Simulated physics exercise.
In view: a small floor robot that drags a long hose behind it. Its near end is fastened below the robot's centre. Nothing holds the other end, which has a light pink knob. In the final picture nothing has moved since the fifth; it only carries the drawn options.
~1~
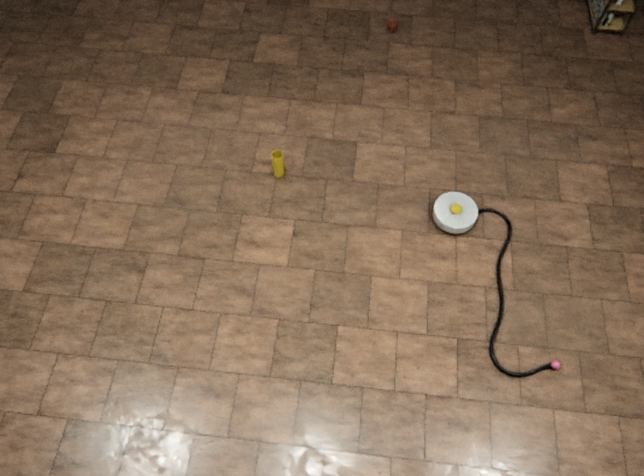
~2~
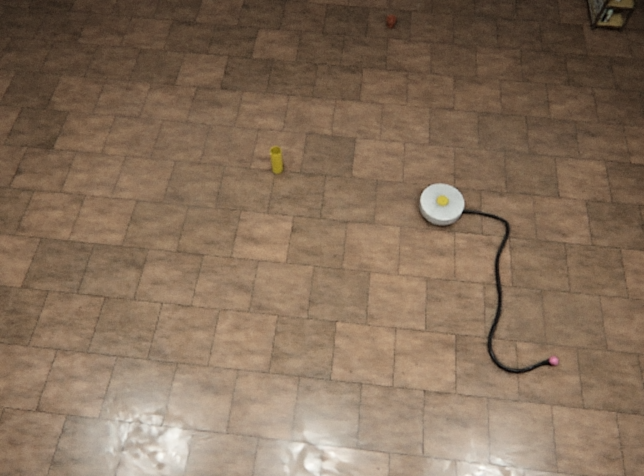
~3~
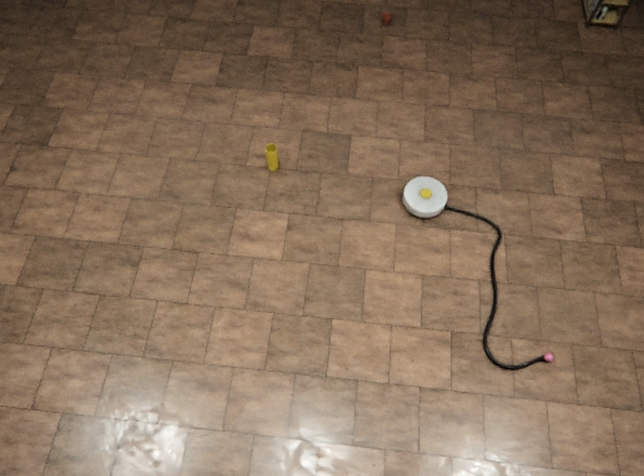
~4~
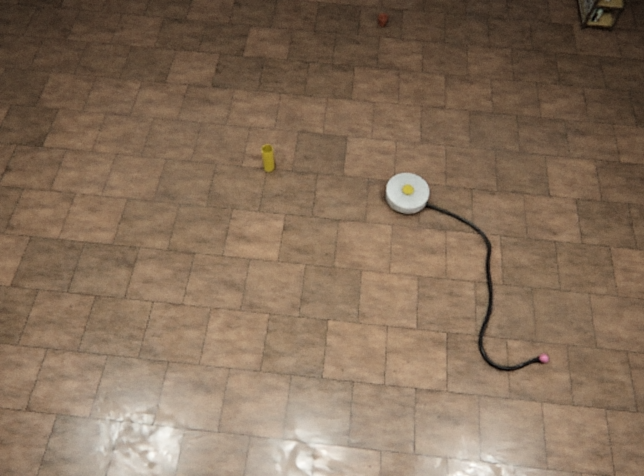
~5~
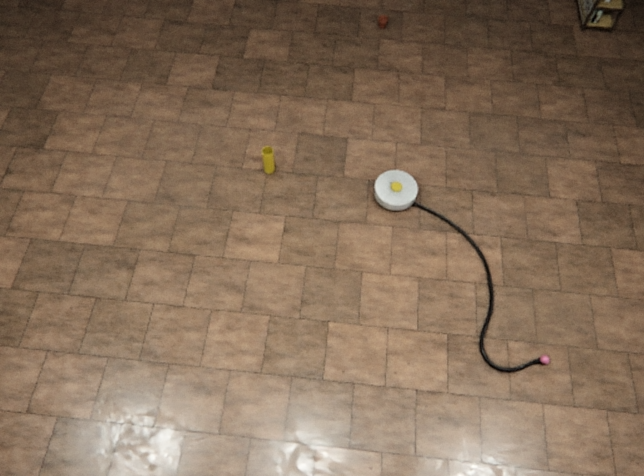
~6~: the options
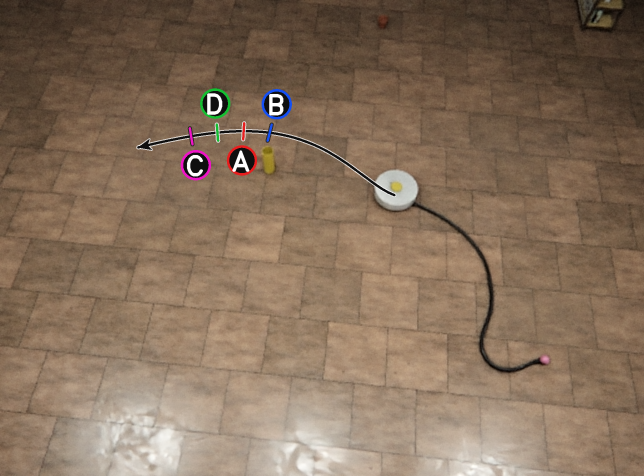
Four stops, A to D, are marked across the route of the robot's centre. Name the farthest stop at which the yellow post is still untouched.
At C, and not beyond.
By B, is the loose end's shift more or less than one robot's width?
By then, more.
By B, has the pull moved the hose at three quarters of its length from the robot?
Yes.
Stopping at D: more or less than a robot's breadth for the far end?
More.
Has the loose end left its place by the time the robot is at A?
Yes.
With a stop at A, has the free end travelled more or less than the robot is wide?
By then, more.
On the marked copy, A at (244, 131); B at (270, 133); C at (191, 136); D at (217, 133); the route from (395, 195) via (276, 134) to (138, 147).
With C. Early on, robot (330, 148), middle of the hose (419, 241), free end (517, 346).
Further on, robot (258, 127), middle of the hose (361, 197), free end (459, 284).
At the end, robot (190, 132), middle of the hose (308, 177), free end (415, 243); nothing has been touched.
As for the rest, A is safe but short; B is safe but short; D is safe but short.
